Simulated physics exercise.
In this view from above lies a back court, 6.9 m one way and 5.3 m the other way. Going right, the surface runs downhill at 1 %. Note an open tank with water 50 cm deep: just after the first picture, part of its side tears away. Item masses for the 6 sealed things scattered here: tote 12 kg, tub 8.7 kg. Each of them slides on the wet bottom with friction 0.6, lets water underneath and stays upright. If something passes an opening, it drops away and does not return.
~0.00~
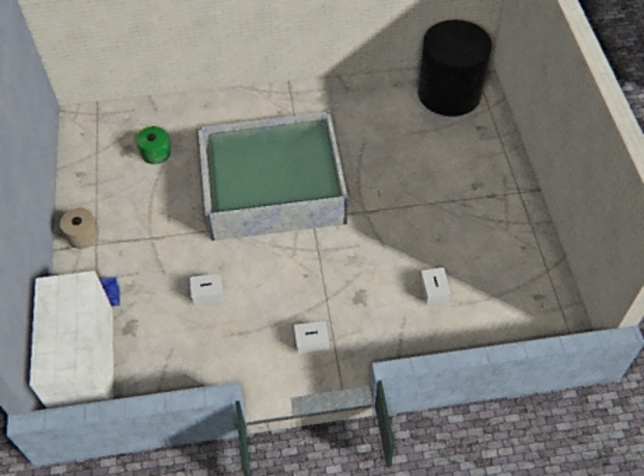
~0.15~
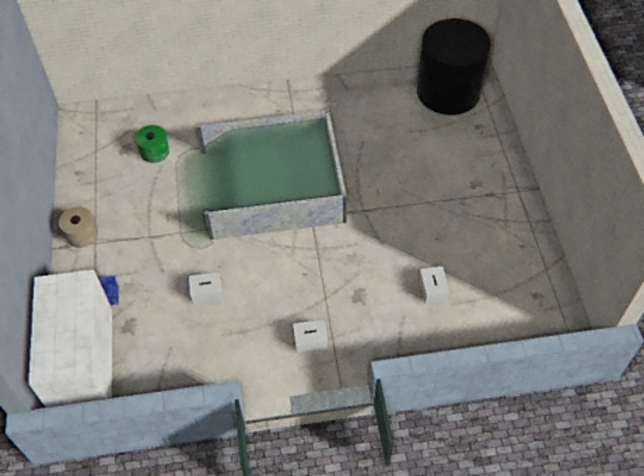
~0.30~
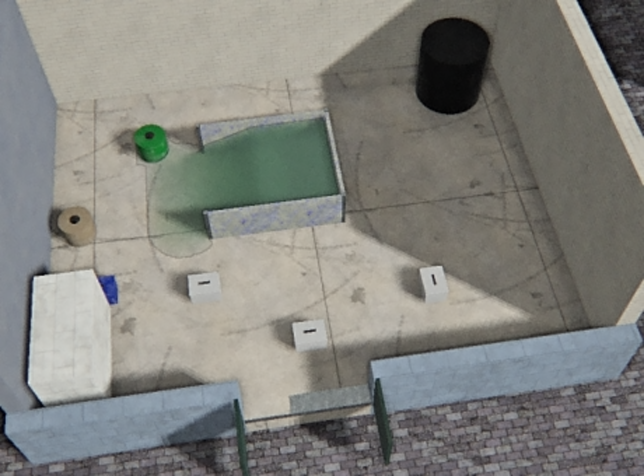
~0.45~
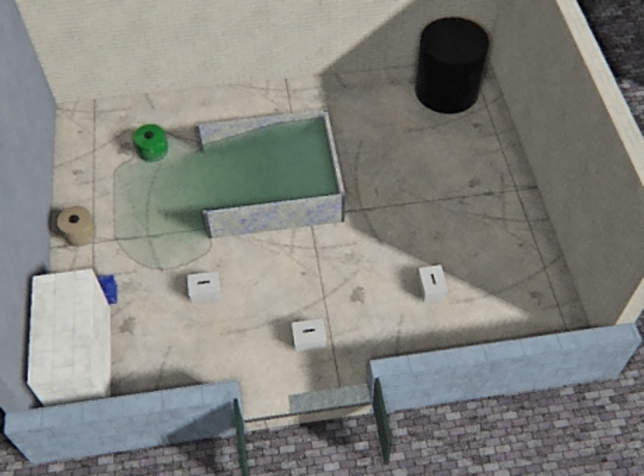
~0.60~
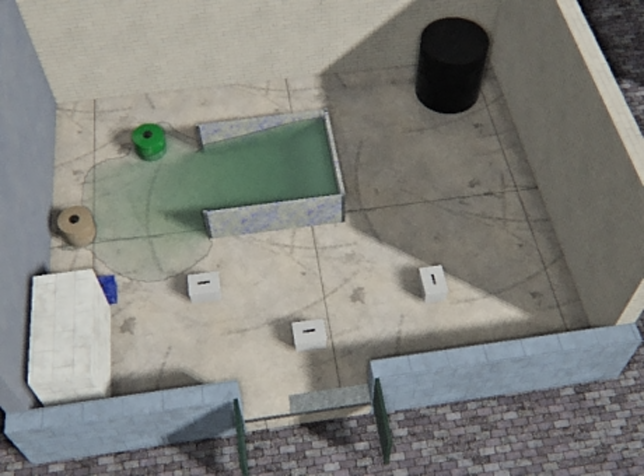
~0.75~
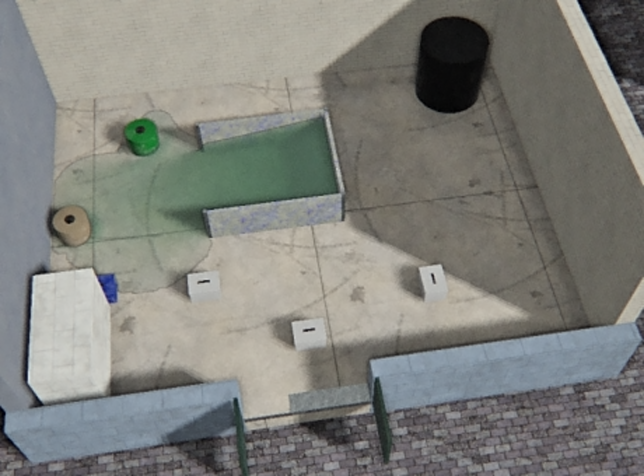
In a back court, a tank's left side opens and water spreads left, nudging a green tub.
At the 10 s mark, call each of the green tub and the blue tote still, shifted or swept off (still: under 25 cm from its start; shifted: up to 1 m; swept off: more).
Green tub - swept off, blue tote - swept off.
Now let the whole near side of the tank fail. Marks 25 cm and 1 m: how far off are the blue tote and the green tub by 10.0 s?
Log: Blue tote negligible displacement; green tub negligible displacement.
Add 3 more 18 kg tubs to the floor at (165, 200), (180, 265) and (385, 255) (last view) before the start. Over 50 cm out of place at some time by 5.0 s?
Beyond it, within it, within it.
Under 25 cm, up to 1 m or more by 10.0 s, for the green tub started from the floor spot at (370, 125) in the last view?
I'd say it drifts a short distance.
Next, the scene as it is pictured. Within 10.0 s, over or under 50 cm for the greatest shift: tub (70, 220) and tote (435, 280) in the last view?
Taking them in order: Exceeded and fell shy.
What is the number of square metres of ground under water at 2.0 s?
Around 11.5 m2 of it.
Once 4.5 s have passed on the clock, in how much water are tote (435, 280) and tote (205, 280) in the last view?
About 0 and 5 cm.
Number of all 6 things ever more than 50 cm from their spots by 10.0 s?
I count 3.
After 2.0 s the green tub is near (82, 91), 1.4 m from its start, afloat; the blue tote is near (103, 282), 0.1 m from its start, aground; 0 of 6 are out; 2 afloat.
After 4.5 s the green tub is near (284, 111), 2.0 m from its start, afloat; the blue tote is near (206, 329), 1.6 m from its start, aground; 0 of 6 are out; 2 afloat.
After 7.0 s the green tub is near (397, 108), 3.7 m from its start, aground; the blue tote is near (206, 329), 1.6 m from its start, aground; 0 of 6 are out; 0 afloat.
After 10.0 s the green tub is near (411, 134), 3.8 m from its start, aground; the blue tote is near (206, 329), 1.6 m from its start, aground; 0 of 6 are out; 0 afloat.
